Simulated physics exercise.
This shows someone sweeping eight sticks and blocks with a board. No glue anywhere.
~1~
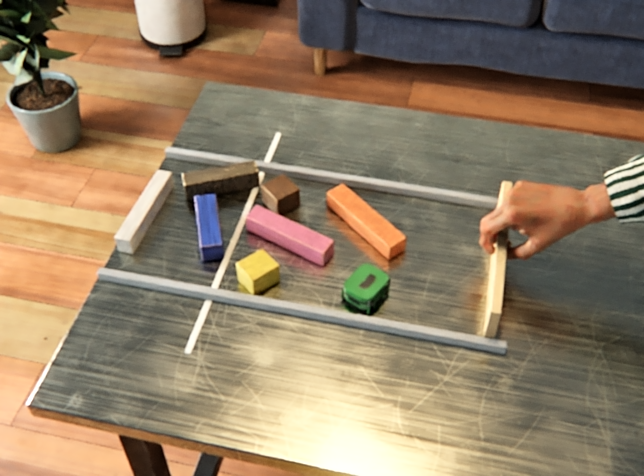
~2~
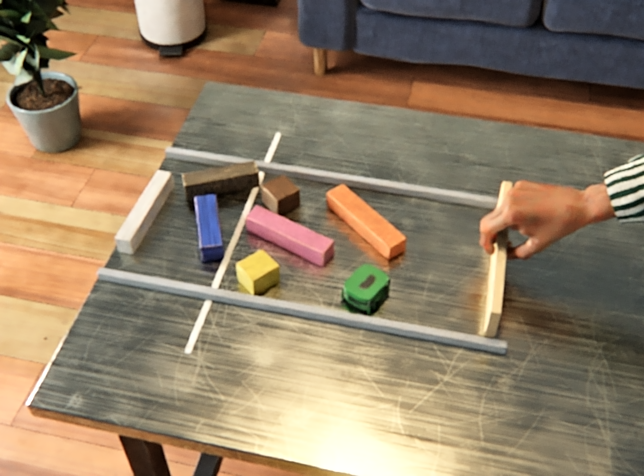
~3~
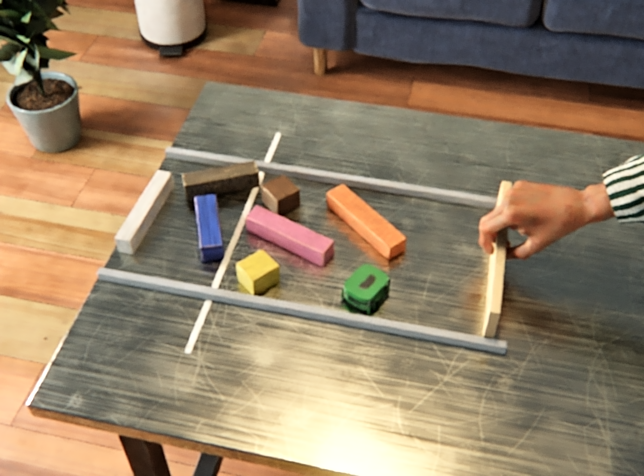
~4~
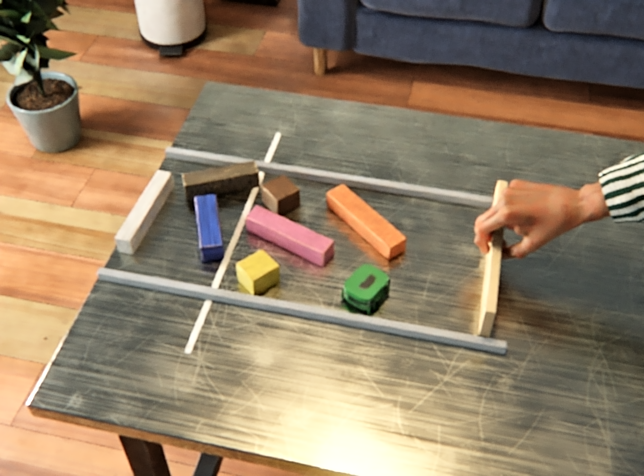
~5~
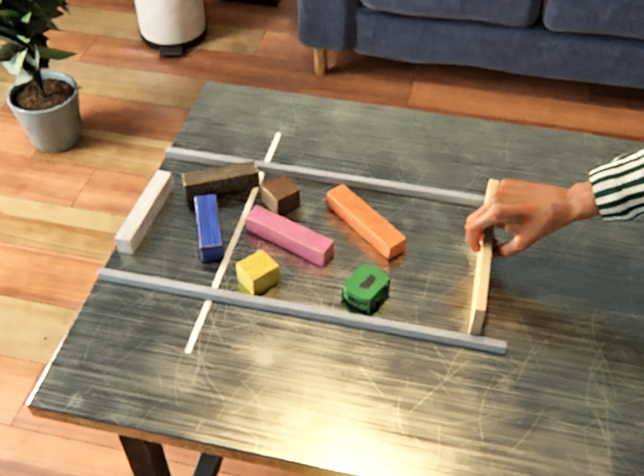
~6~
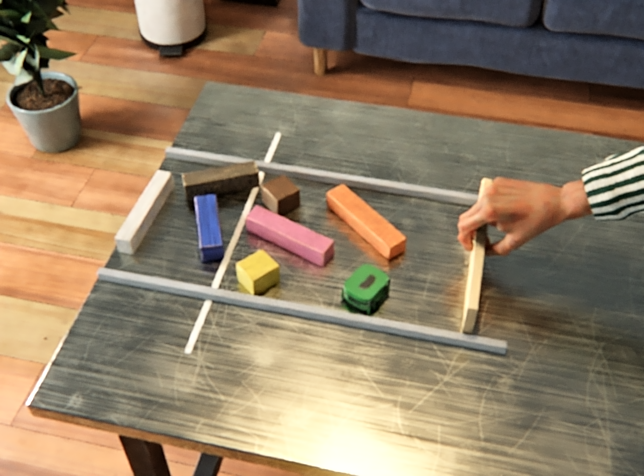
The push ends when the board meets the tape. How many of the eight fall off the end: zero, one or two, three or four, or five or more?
As it turns out, the number that fall off is zero.
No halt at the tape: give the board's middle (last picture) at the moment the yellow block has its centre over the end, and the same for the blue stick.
About (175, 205), and (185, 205) for the other.
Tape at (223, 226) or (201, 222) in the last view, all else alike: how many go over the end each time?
In that order 0 and 1.
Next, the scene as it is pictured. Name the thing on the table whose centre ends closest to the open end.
The white bar.
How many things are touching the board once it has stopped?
In contact: 3.
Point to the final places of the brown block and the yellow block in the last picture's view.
About (214, 192), and the other about (173, 266).
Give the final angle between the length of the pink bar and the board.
Some 45 degrees.
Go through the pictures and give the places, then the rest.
In the first frame, white bar (146, 210); black bar (221, 180); blue stick (209, 227); board (499, 257); tape (239, 228).
In the second frame, black bar (221, 181); board (499, 257).
In the third frame, blue stick (209, 227); pink bar (289, 236).
In the fourth frame, white bar (146, 211); green case (366, 289).
In the fifth frame, black bar (221, 181); yellow block (258, 273).
In the sixth frame, white bar (146, 211); black bar (221, 181); blue stick (209, 227); board (477, 253); tape (239, 228).
Soon after, none off yet; white bar at rest near (146, 211); black bar at rest near (221, 181); blue stick at rest near (209, 227).
At rest, the number that fall off is zero.
